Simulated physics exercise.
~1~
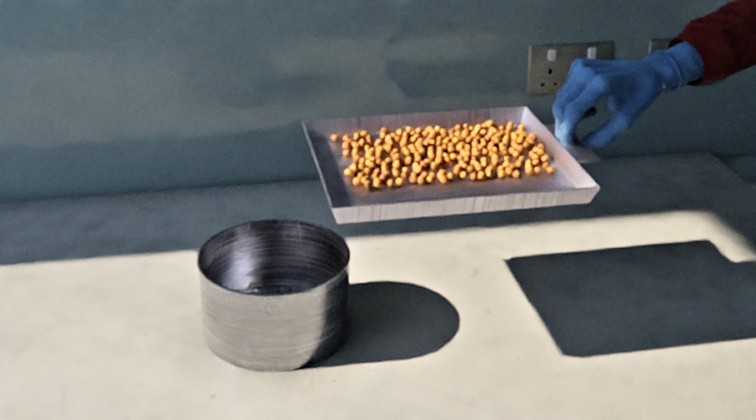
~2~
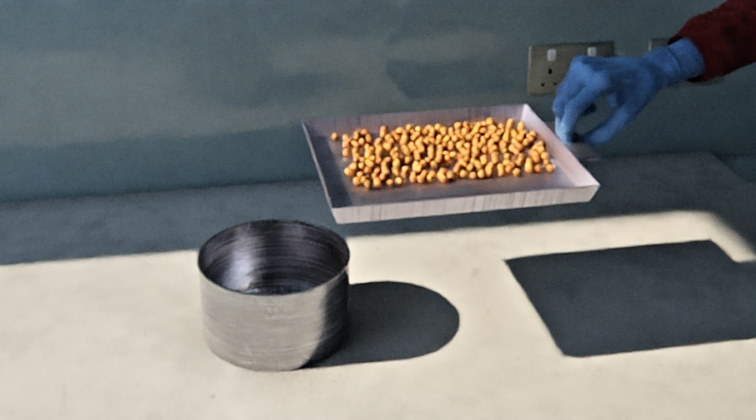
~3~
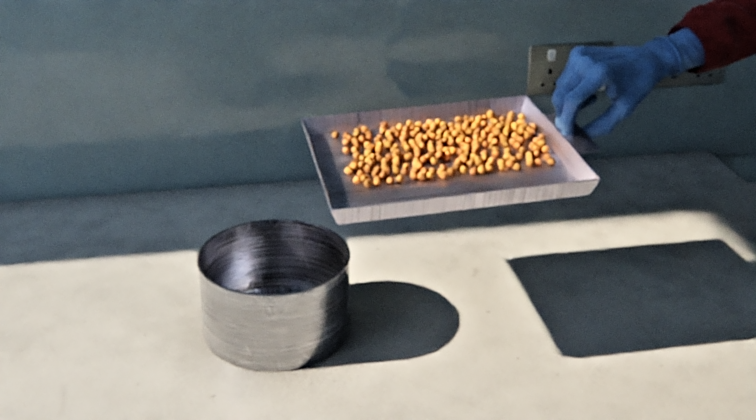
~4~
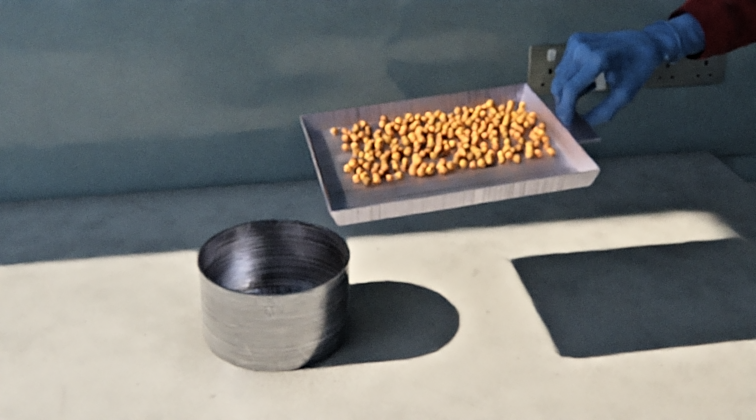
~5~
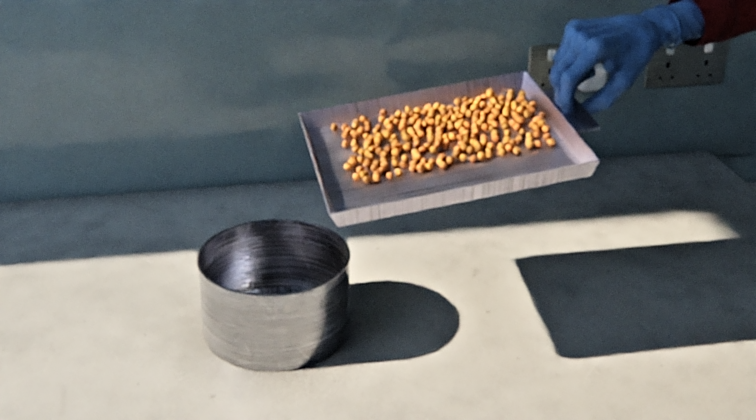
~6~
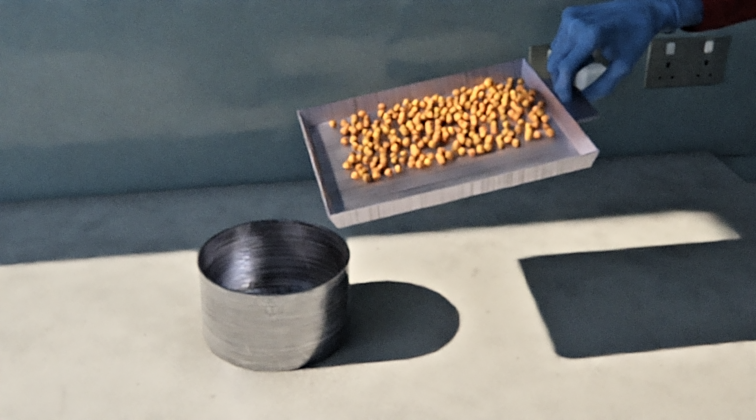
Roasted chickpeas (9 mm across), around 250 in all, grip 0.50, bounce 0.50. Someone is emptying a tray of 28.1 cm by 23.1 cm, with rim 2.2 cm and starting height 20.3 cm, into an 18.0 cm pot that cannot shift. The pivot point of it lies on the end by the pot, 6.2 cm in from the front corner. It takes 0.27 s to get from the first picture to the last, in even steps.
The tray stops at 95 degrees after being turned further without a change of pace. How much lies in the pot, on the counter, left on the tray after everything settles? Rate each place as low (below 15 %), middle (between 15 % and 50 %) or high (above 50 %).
Ratings: Pot middle; counter high; tray low.
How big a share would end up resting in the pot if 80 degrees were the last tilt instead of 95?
I'd say close to 20 percent.
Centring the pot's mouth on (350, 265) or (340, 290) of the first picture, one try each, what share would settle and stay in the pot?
Near 20 and 90 percent, one try each.
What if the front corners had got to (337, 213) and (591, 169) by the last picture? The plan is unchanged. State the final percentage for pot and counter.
Pot 0, counter 100.
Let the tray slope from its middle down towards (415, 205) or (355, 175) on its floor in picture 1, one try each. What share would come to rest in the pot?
Roughly 0 % for the first direction, roughly 70 % for the second.
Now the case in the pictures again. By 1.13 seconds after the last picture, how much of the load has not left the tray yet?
Close to 85 in a hundred parts of the load.
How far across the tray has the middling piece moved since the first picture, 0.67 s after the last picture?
Displacement on the tray: About 15 cm.
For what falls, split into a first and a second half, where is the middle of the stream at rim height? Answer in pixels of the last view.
I'd mark about (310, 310) for the first half, then (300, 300) for the second.
Then, 0.67 s after the last picture, tilt 50 degrees; the tray holds 100 %, the pot 0 %.
Then, 1.13 s after the last picture, tilt 77 degrees; the tray holds 85 %, the pot 0 %.
Then, 1.66 s after the last picture, tilt 95 degrees; the tray holds 0 %, the pot 25 %.
In the end, pot 25 %, counter 75 %, tray 0 %.
